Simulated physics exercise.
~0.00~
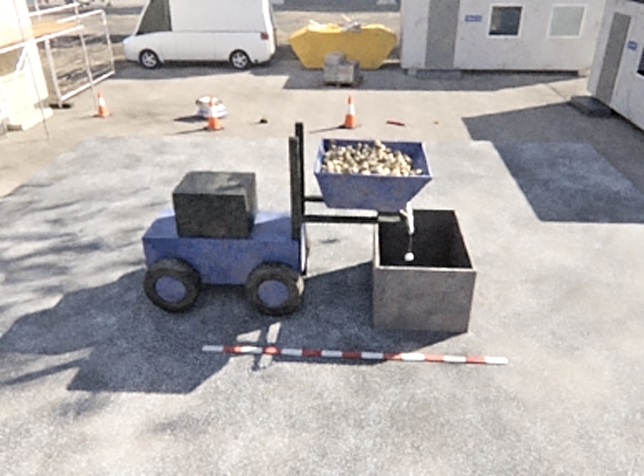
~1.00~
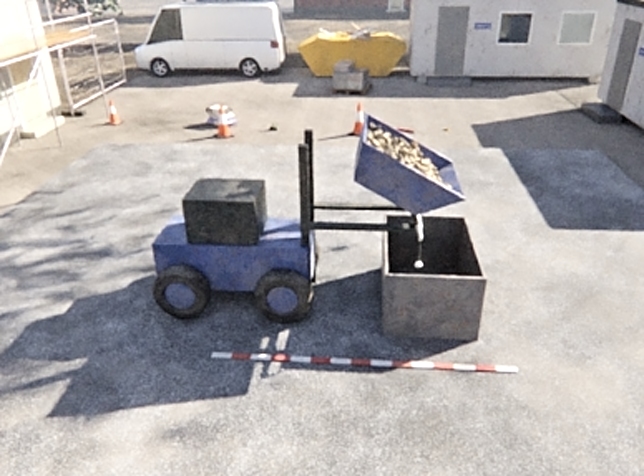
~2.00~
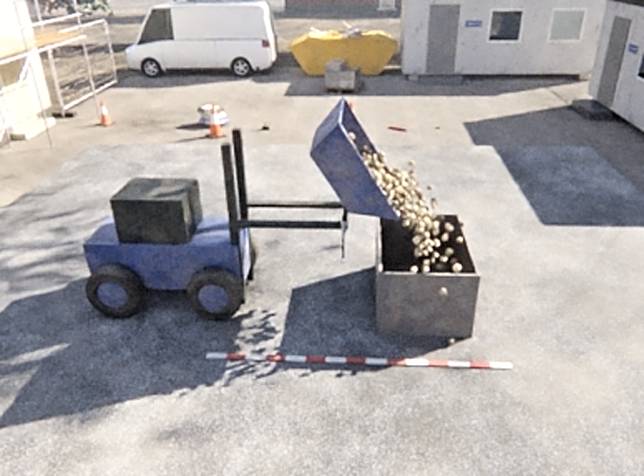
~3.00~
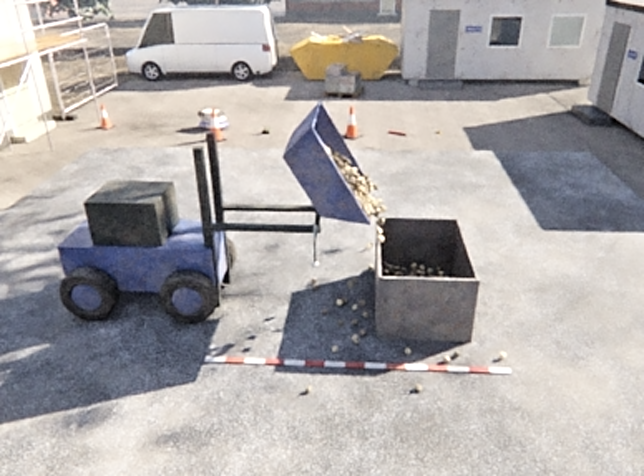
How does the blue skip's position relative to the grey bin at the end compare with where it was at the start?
At the start the skip was partly above the left side of the bin, but by the end it was farther left, with its lower lip near the bin's left edge.
